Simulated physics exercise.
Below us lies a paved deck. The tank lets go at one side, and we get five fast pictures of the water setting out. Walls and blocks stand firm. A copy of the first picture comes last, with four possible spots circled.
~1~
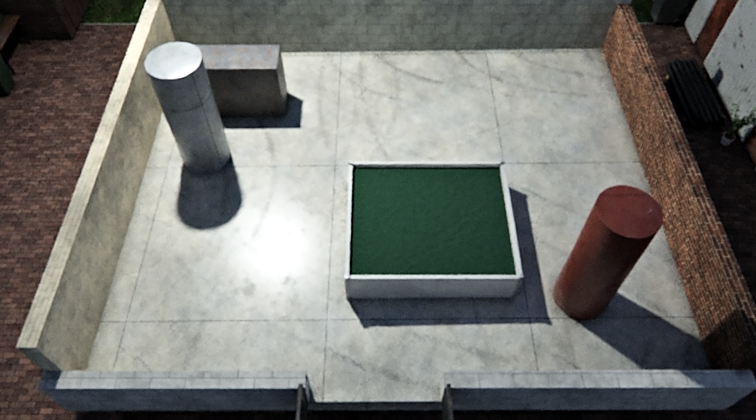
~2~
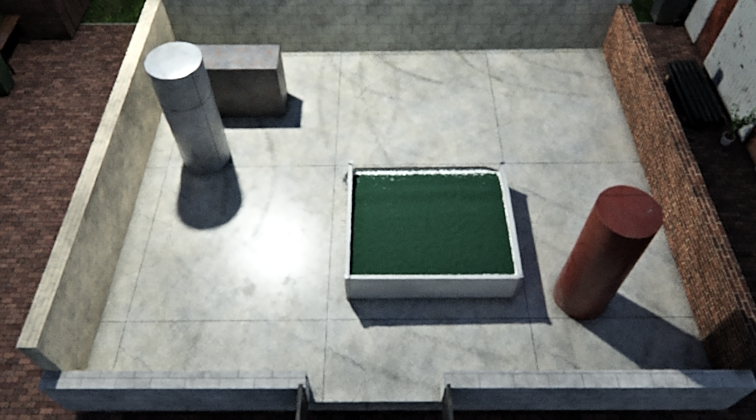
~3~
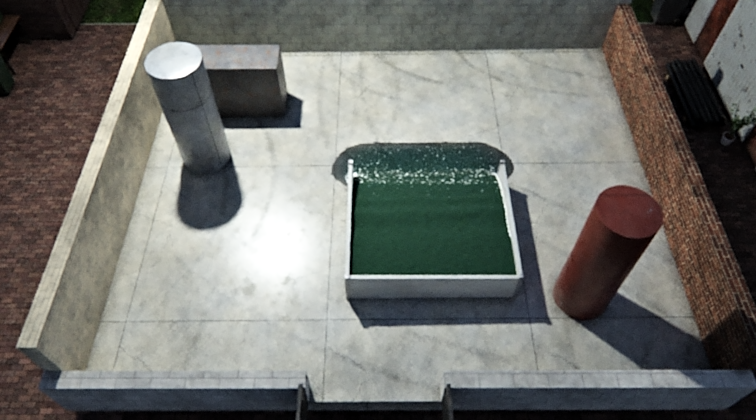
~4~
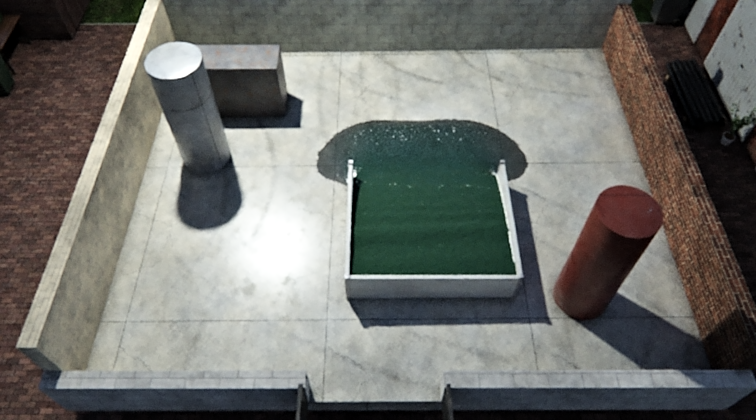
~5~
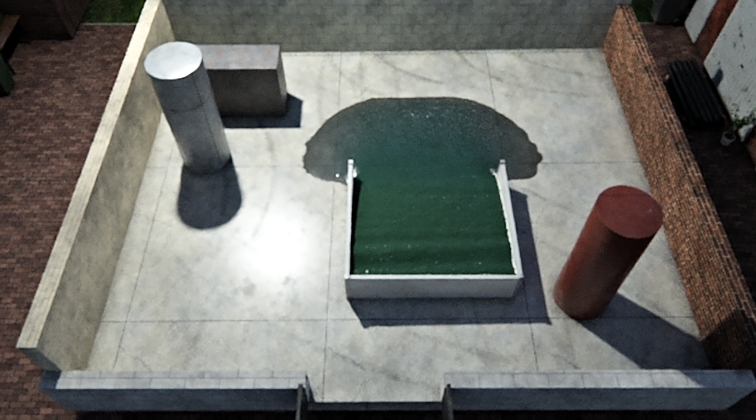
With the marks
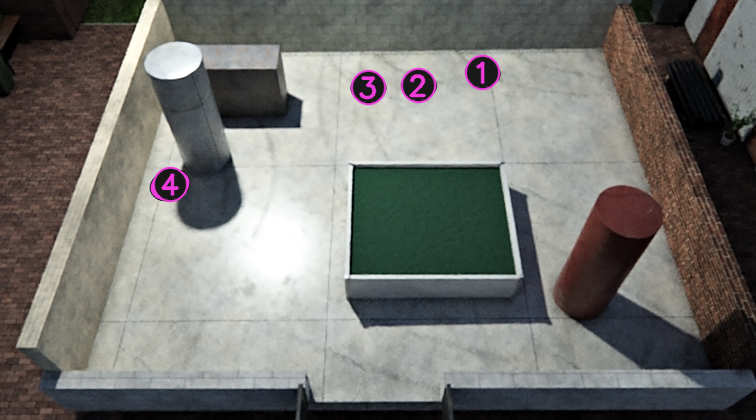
Dark green water in a white-walled square tank poured out over its far side and spread across the pale paved deck in a widening rounded puddle, while the silver and red cylinders stood still.
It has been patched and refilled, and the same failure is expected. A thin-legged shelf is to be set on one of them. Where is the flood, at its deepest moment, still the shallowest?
Choose 4.
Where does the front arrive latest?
That is place 4.
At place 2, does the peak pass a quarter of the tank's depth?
Yes, clearly.
On the marked copy, 1 at (482, 72); 2 at (418, 85); 3 at (368, 87); 4 at (170, 184).
If 1 is chosen, the water peaks at about 43 % of the depth that stood in the tank.
If 2 is chosen, the water peaks at about 39 % of the depth that stood in the tank.
If 3 is chosen, the water peaks at about 38 % of the depth that stood in the tank.
If 4 is chosen, the water peaks at about 19 % of the depth that stood in the tank.
